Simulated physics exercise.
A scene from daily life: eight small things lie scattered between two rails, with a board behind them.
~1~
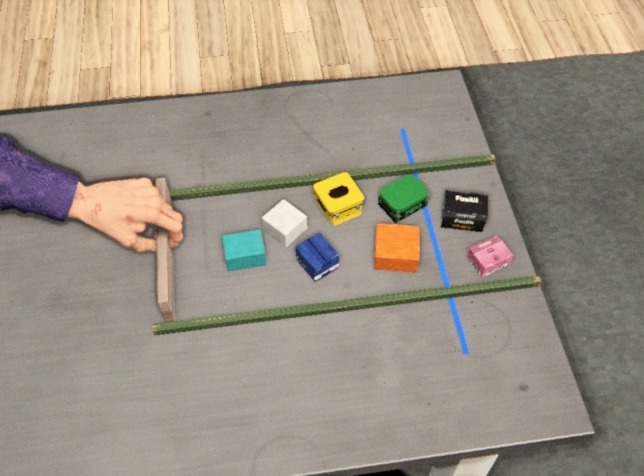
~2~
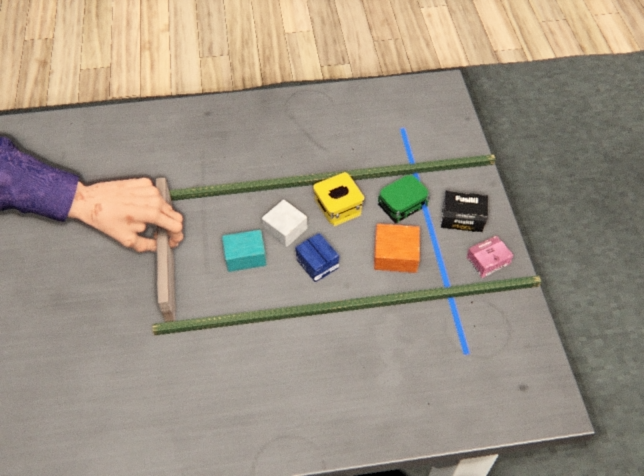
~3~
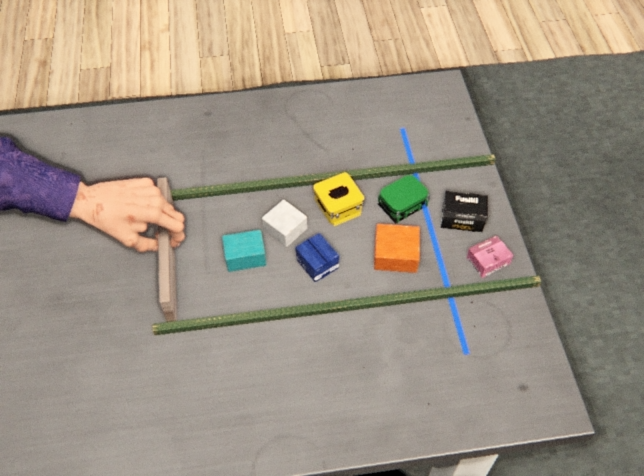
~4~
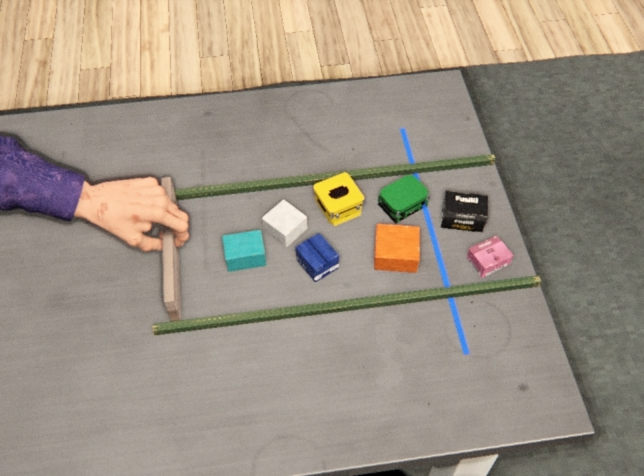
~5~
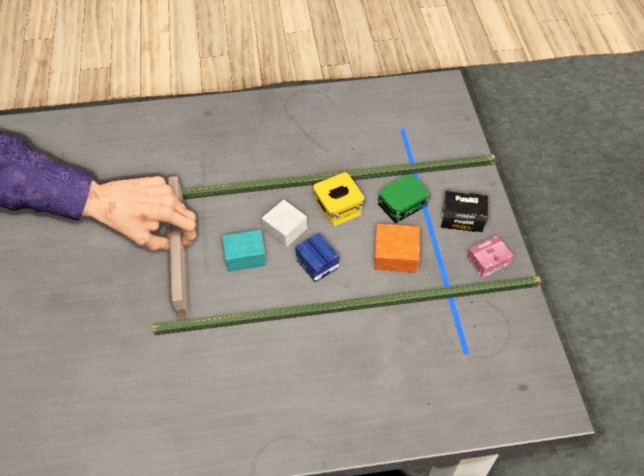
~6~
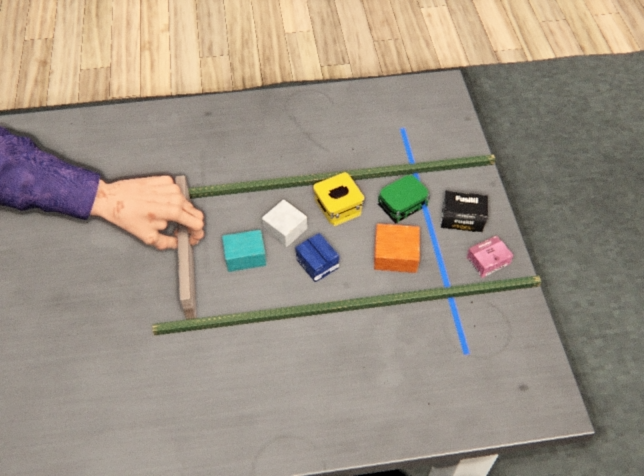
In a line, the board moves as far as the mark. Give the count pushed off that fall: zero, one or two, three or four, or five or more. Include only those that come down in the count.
Count: One or two.
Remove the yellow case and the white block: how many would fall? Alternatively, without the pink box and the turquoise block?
In the first try 1, in the other 0.
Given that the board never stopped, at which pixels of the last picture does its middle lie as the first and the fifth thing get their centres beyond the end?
At (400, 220) for the first, at (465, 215) for the fifth.
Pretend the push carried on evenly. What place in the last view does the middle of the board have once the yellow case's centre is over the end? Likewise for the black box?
(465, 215) and then (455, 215), give or take.
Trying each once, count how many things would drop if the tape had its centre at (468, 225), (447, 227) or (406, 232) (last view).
The counts come to 4, then 4, then 1.
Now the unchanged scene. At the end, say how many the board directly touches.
2 of them.
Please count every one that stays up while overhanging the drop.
It totals 2.
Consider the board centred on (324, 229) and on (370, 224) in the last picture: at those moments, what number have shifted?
Moved so far: 6, later 8.
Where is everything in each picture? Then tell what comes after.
In the first picture, pink box (490, 256); black box (464, 211); green case (403, 199); board (165, 248); tape (431, 229).
In the second picture, black box (464, 212); blue box (317, 258).
In the third picture, green case (403, 199); board (167, 248).
In the fourth picture, pink box (489, 257); yellow case (338, 199).
In the fifth picture, black box (464, 212); orange block (397, 248).
In the sixth picture, pink box (489, 257); black box (464, 212); green case (403, 199); board (186, 246); tape (431, 229).
Soon after, none off yet; pink box at rest near (489, 257); black box at rest near (464, 212); green case at rest near (403, 199).
At rest, the number that fall off is one or two; fallen, green case and pink box.
